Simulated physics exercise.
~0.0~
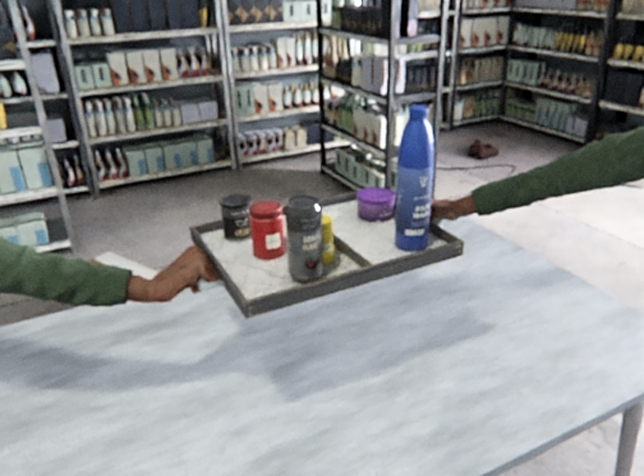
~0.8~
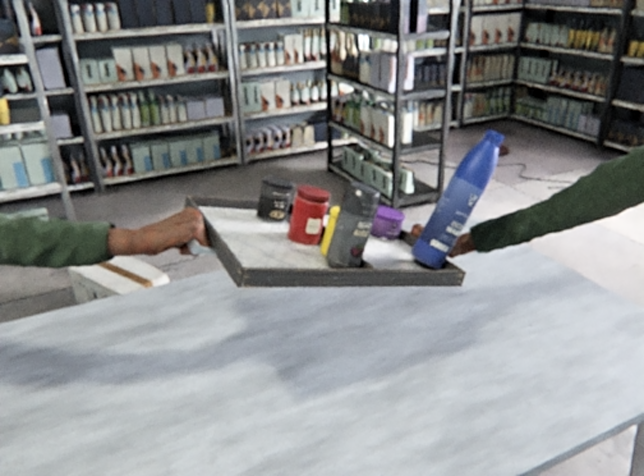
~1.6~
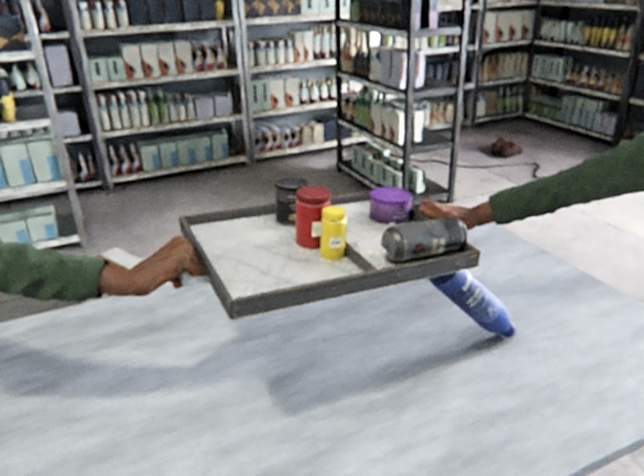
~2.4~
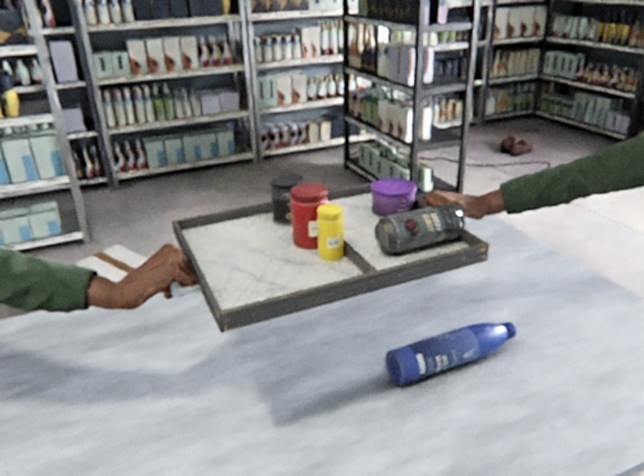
We see two hands holding a tray of containers above a table and tilting it down to the right, so the blue bottle leans and drops off while the grey can tips over. The tray levels with the can on its side, the others upright, and the bottle lying on the table.
